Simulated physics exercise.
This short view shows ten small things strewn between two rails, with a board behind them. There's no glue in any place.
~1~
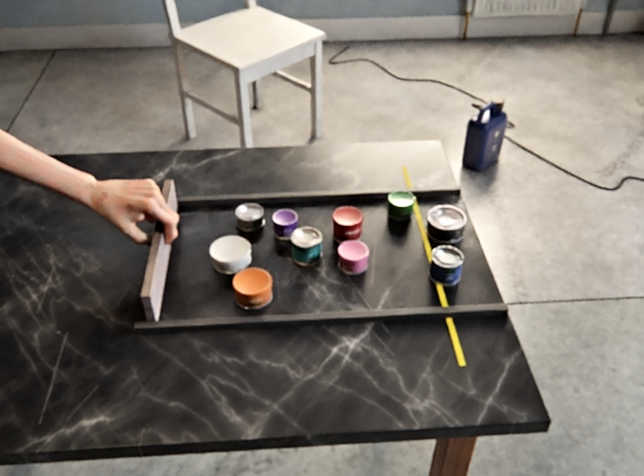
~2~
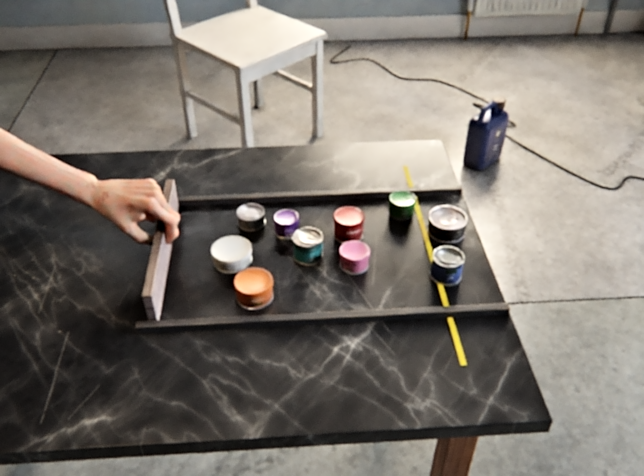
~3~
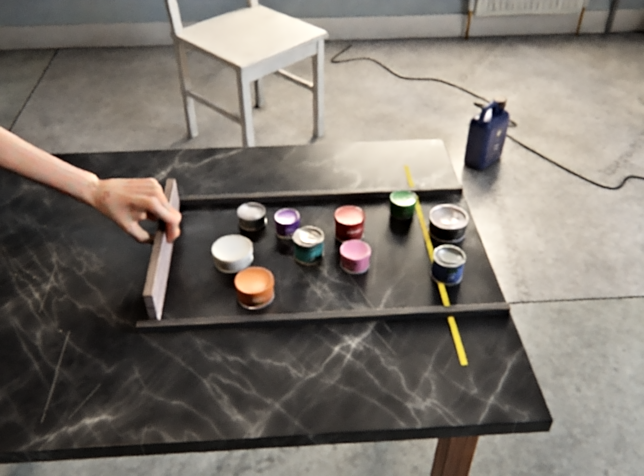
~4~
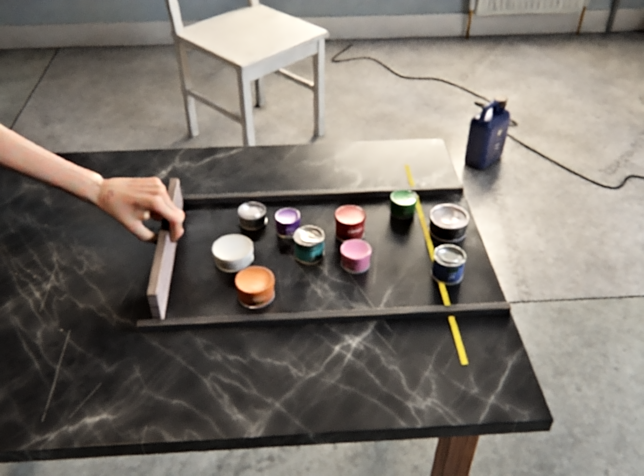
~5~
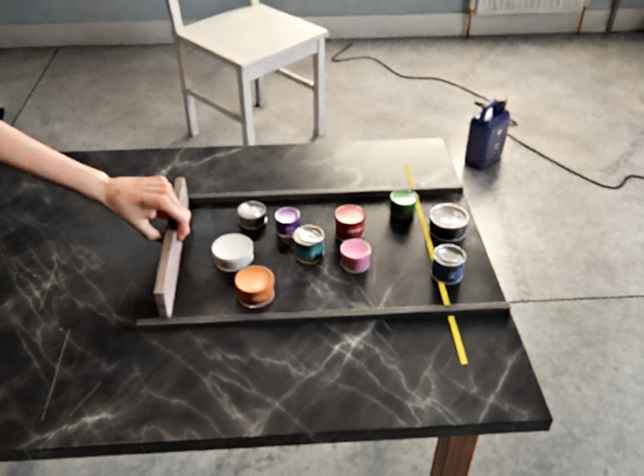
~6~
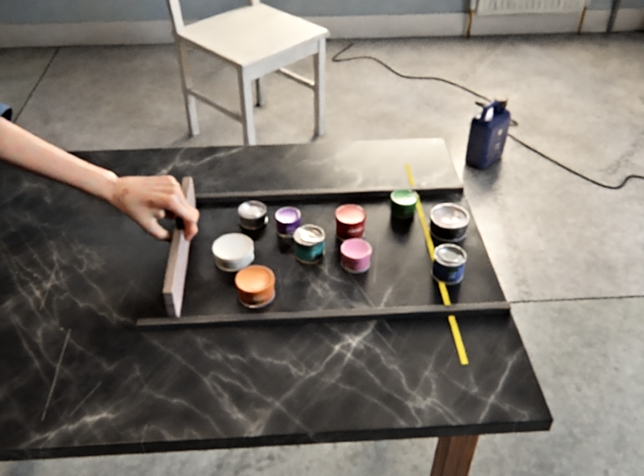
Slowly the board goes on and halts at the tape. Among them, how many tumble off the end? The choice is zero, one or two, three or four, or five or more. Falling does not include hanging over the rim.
A couple at most slip off, not zero.
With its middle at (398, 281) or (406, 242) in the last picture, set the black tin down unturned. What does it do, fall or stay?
In the two tries the black tin is not knocked off and ends up below, in that order.
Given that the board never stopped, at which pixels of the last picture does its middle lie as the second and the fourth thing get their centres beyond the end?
(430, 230), later (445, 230).
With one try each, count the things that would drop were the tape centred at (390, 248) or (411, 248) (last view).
Counts per try: 0 and 0.
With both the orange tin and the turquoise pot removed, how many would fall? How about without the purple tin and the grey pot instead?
The first count is 1 and the second is 1.
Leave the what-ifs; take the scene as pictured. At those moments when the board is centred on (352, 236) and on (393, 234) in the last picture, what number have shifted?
7, then 10.
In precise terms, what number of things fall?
1.
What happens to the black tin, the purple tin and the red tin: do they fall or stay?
As for the black tin, it falls away; the purple tin does not drop; the red tin does not drop.
Soon after, none off yet; black tin at rest near (449, 223); blue pot at rest near (448, 265); green tin at rest near (404, 204).
Then, none off yet; black tin moved a little near (465, 222); blue pot moved a little near (465, 266); green tin moved about its own width near (428, 202).
At rest, the number that fall off is one or two; fallen, black tin.
